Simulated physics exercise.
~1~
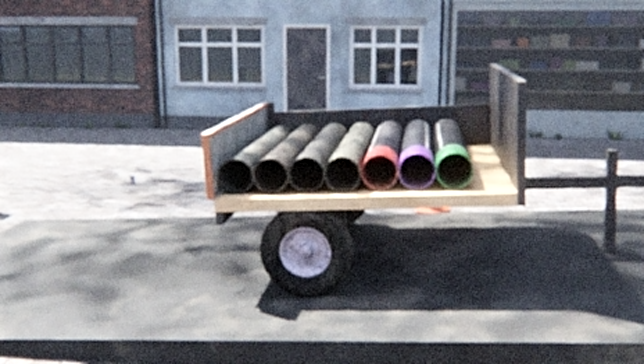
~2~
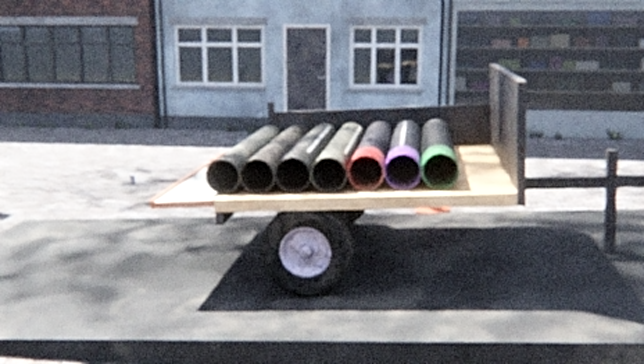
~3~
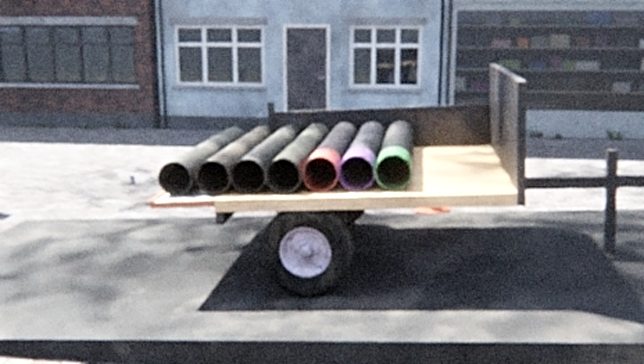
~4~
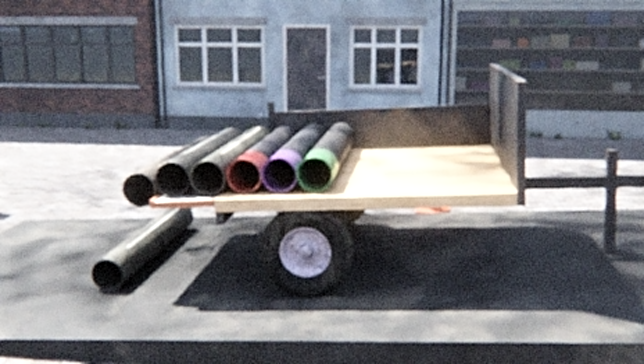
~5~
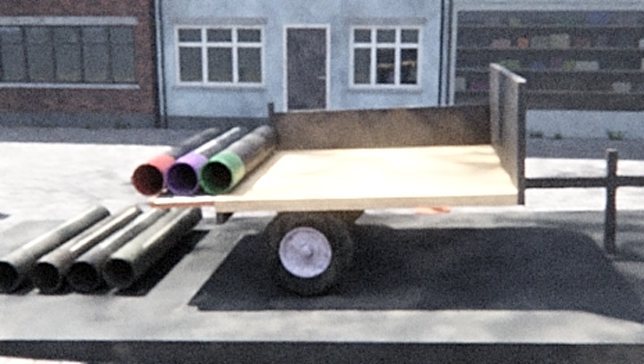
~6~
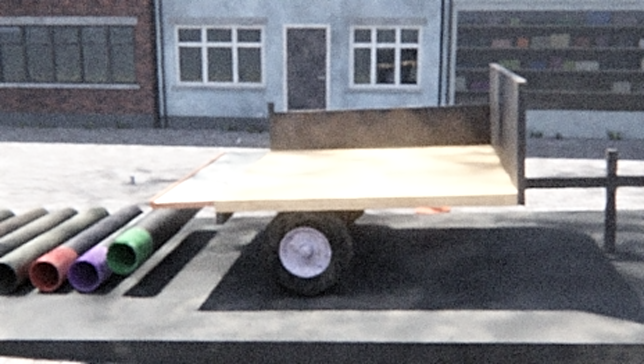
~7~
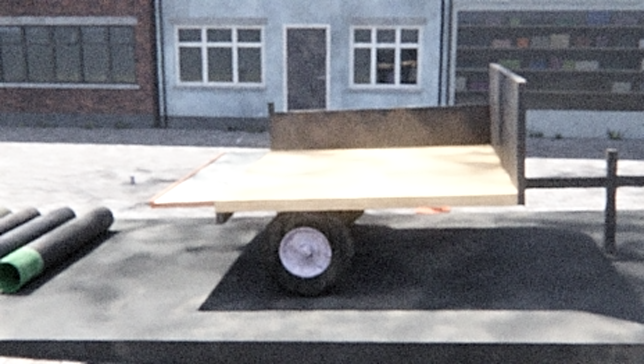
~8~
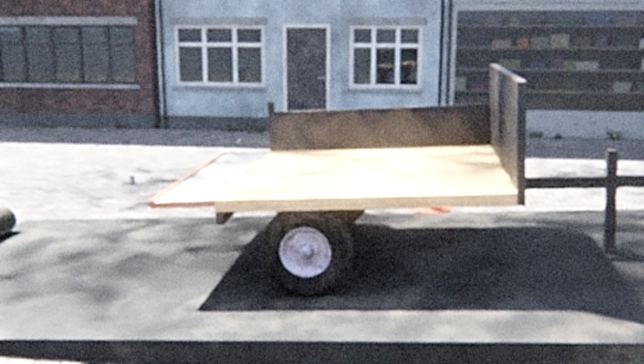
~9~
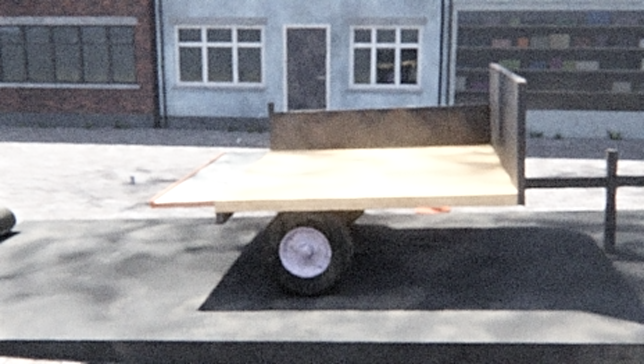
On a sunlit street in front of a pale blue building and a brick one, a flat trailer stands side-on to a still camera. Seven dark pipes lie in a row on its wooden bed, the three rightmost ringed in red, purple and green. The gate at the left end swings down, and the pipes roll left together. The plain dark ones drop off the edge first, followed by red, purple and green. All keep rolling left along the ground until the bed is empty and only a dark pipe end shows at the left edge.
